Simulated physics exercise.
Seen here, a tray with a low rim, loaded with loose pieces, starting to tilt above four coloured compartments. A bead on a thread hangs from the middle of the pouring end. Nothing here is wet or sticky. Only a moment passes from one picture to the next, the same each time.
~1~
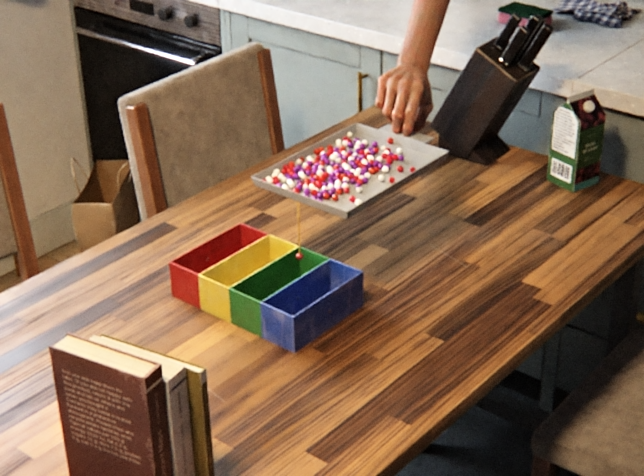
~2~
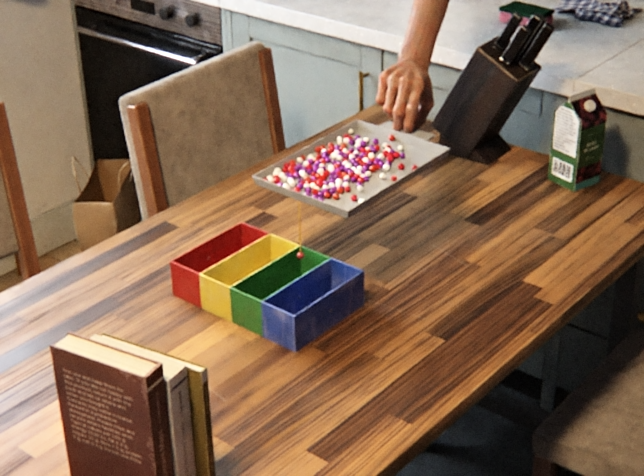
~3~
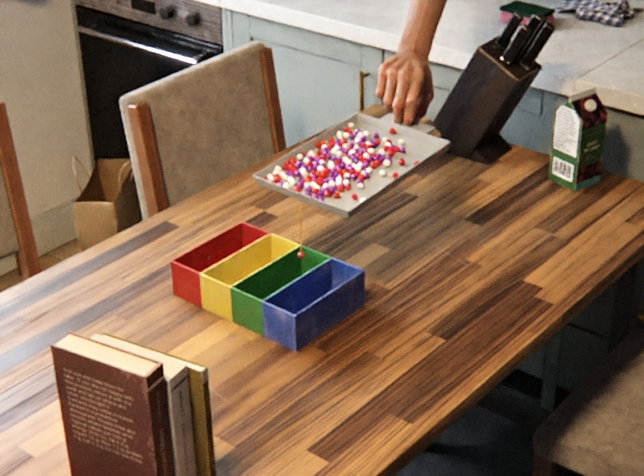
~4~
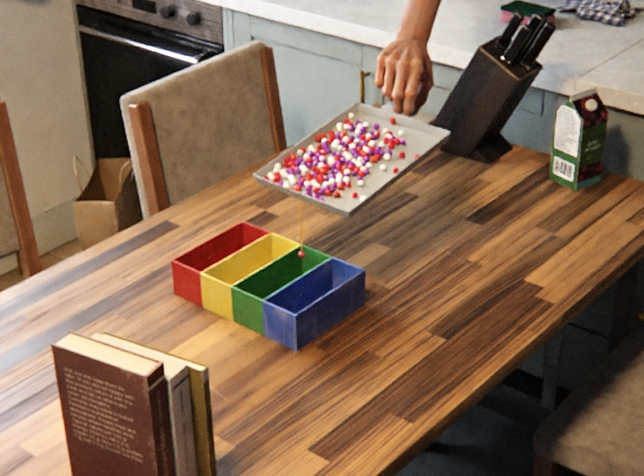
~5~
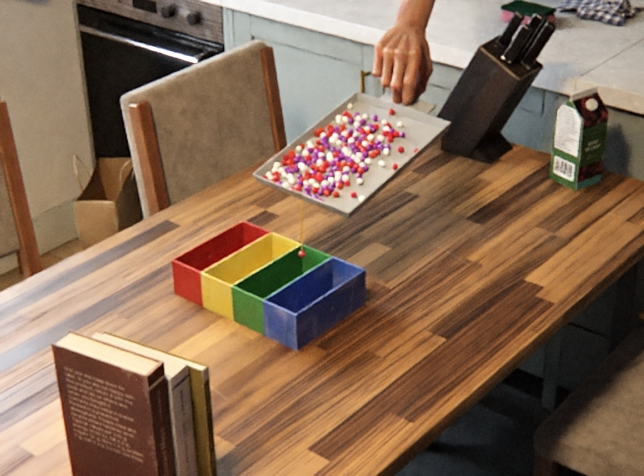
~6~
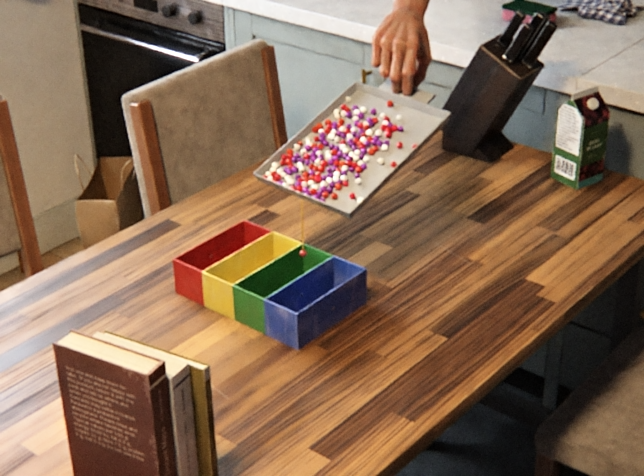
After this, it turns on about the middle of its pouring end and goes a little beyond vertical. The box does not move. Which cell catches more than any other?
Most goes to the blue cell.
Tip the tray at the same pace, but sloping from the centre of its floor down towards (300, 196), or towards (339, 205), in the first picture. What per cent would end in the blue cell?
In turn 20 and 40 in a hundred.
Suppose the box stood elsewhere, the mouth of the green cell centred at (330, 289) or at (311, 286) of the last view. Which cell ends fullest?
The first try: The green cell. The second: The cell in green.
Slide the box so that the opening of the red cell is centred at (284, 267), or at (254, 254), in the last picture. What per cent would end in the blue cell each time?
Near 0 % and 30 %.
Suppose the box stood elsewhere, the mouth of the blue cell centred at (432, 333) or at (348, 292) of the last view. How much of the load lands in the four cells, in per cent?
About 50 and 90 per cent.
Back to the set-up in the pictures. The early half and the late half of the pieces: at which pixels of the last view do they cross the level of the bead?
Around (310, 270) and then (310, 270).
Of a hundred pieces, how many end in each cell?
In per cent, red cell 0, yellow cell 10, green cell 30 and blue cell 40.
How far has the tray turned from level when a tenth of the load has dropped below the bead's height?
At about 60°.
Just after the last frame, tray tipped steeply; the larger part on the tray; just a few in the blue cell; just a few in the green cell; just a few in the yellow cell; roughly a quarter falling or outside the box.
A moment on, tray tipped right over; about a tenth on the tray; roughly a third in the blue cell; roughly a quarter in the green cell; about a tenth in the yellow cell; just a few in the red cell; roughly a third falling or outside the box.
Further on, tray tipped past a quarter turn; roughly a third in the blue cell; roughly a quarter in the green cell; about a tenth in the yellow cell; just a few in the red cell; roughly a quarter falling or outside the box.
When it is over, tray tipped past a quarter turn; roughly a third in the blue cell; roughly a quarter in the green cell; about a tenth in the yellow cell; just a few in the red cell; roughly a quarter outside the box.
